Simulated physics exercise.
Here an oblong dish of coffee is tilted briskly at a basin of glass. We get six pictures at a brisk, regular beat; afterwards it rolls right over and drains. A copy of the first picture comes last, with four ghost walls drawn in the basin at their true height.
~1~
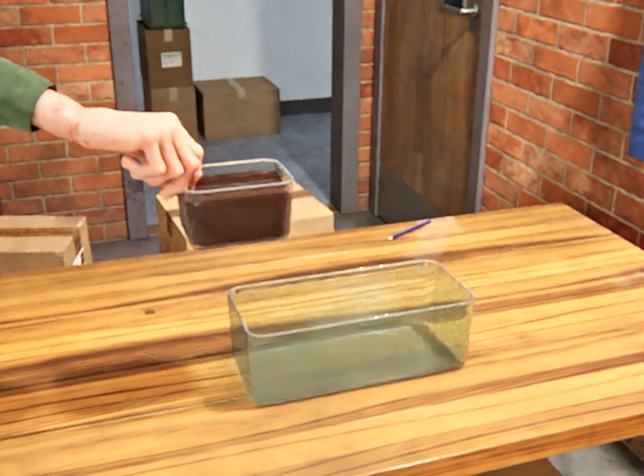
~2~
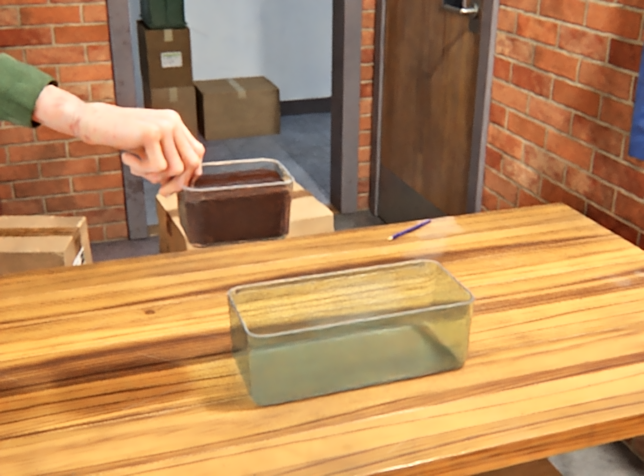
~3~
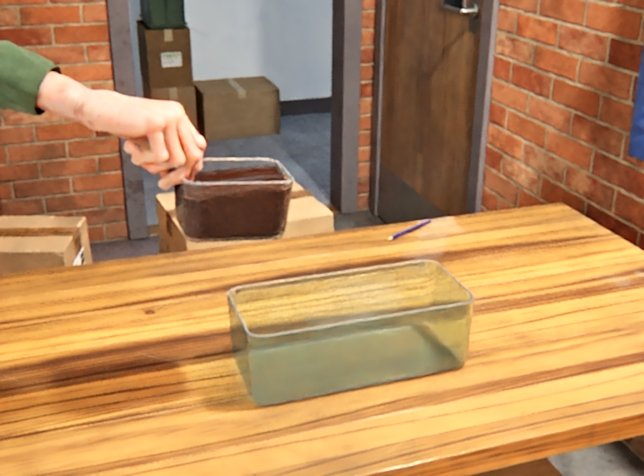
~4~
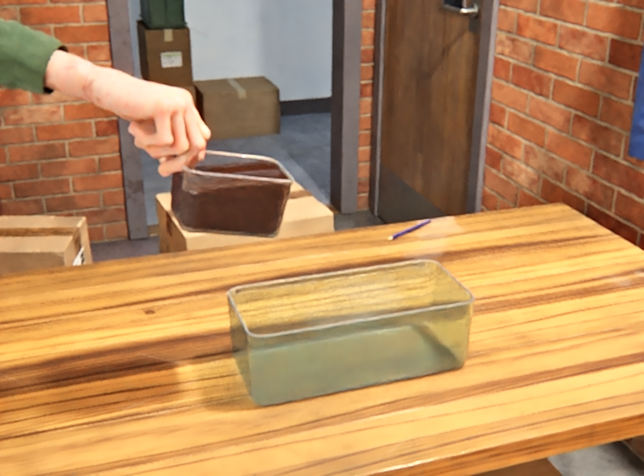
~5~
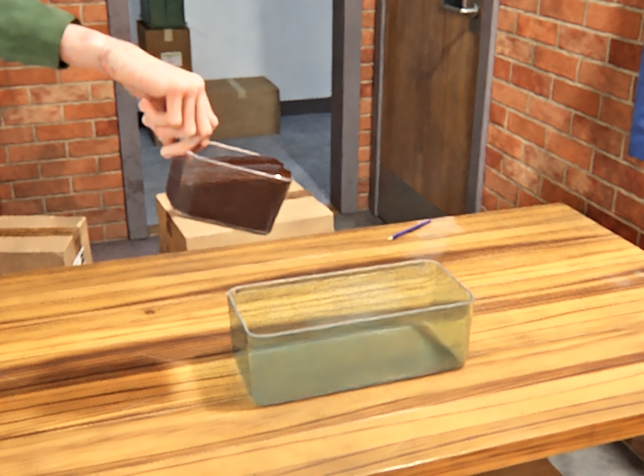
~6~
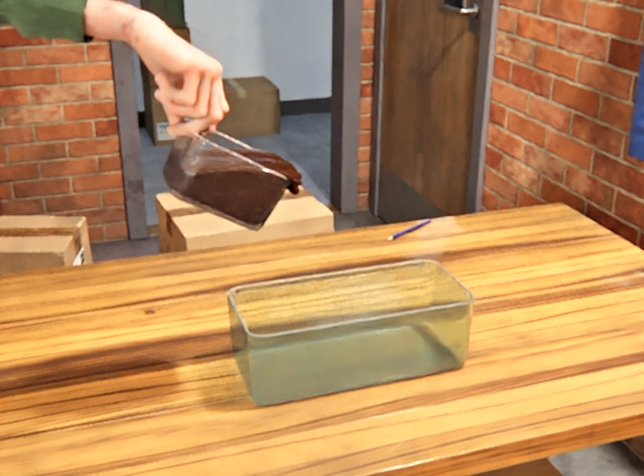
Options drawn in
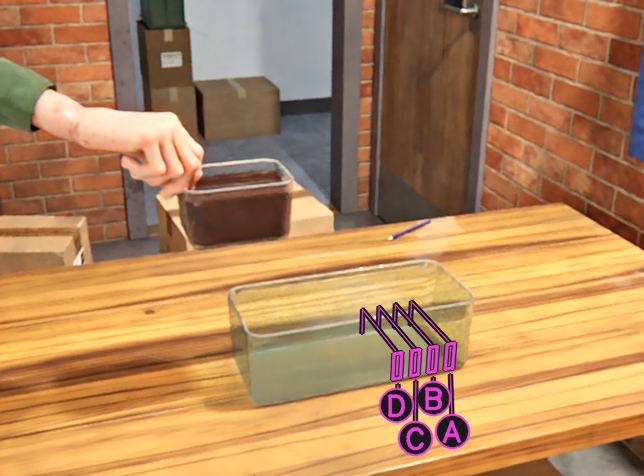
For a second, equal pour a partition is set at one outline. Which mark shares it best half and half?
Take D.
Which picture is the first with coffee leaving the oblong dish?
Picture 5.
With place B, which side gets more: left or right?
More ends on the left.
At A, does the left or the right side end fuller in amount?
The left one.
In magenta, A at (450, 374); B at (433, 378); C at (415, 381); D at (398, 384).
Choosing A, about 85 % ends left of the wall and 12 % right of it; 3 % is lost outside.
Choosing B, about 85 % ends left of the wall and 12 % right of it; 3 % is lost outside.
Choosing C, about 84 % ends left of the wall and 9 % right of it; 7 % is lost outside.
Choosing D, about 52 % ends left of the wall and 45 % right of it; 3 % is lost outside.
